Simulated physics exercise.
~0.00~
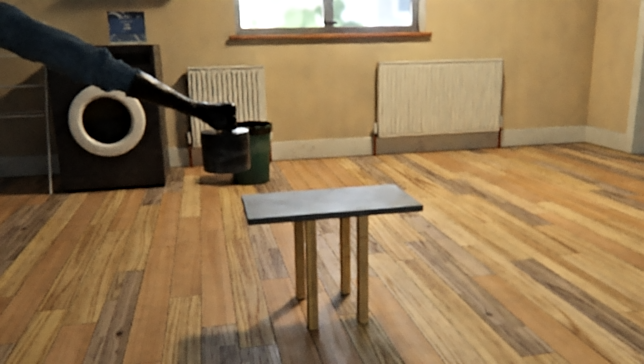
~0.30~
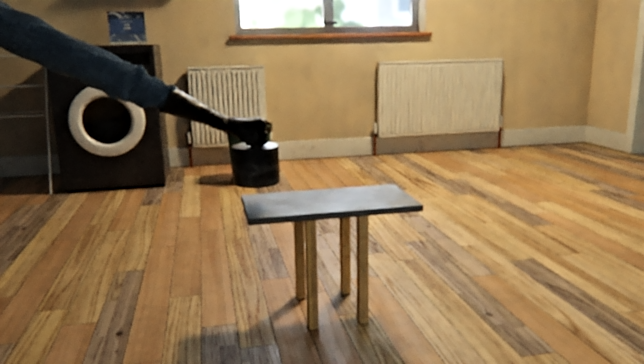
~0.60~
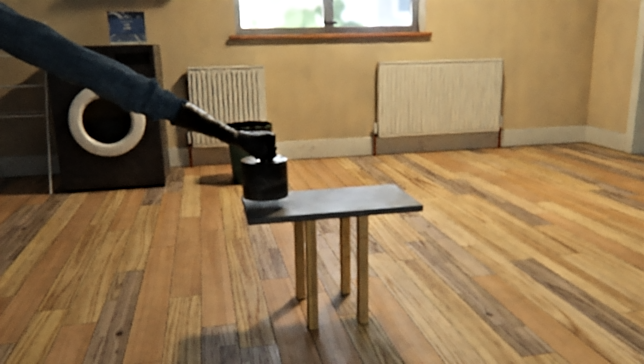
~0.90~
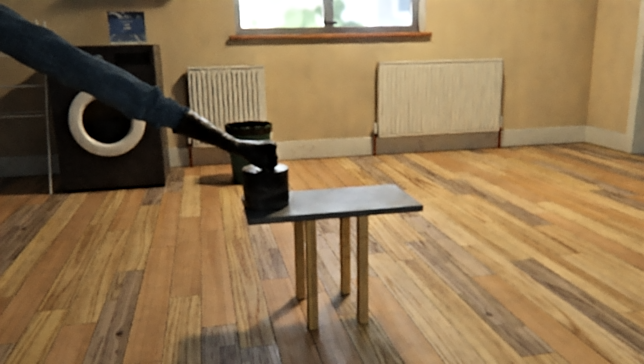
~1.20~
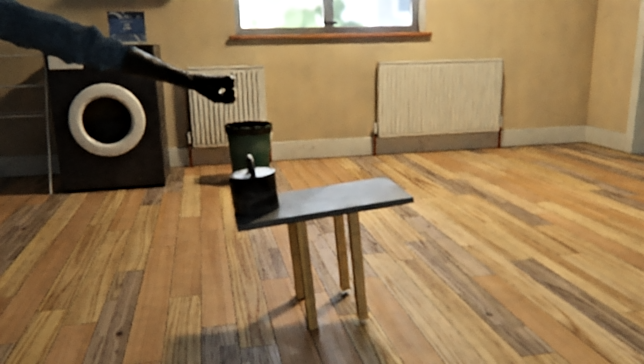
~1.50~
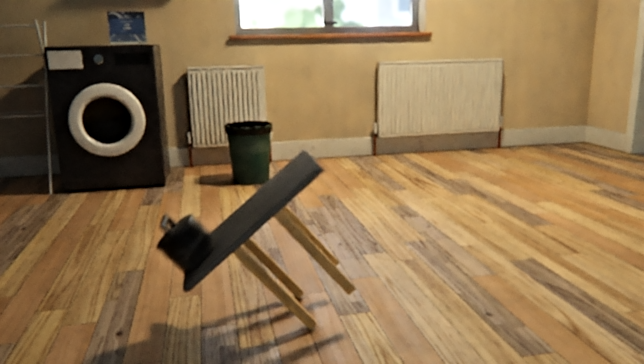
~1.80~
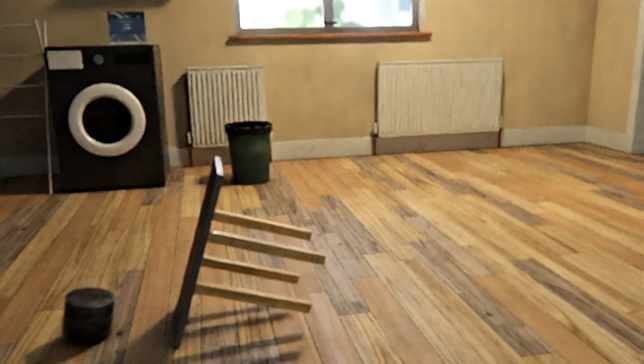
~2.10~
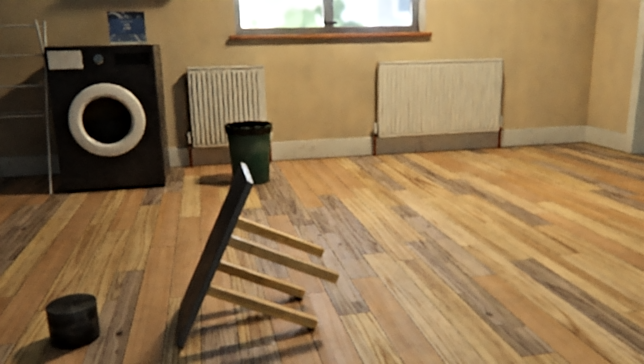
A gloved hand setting a black cylinder on the left end of a small grey table, which tips over leftward.
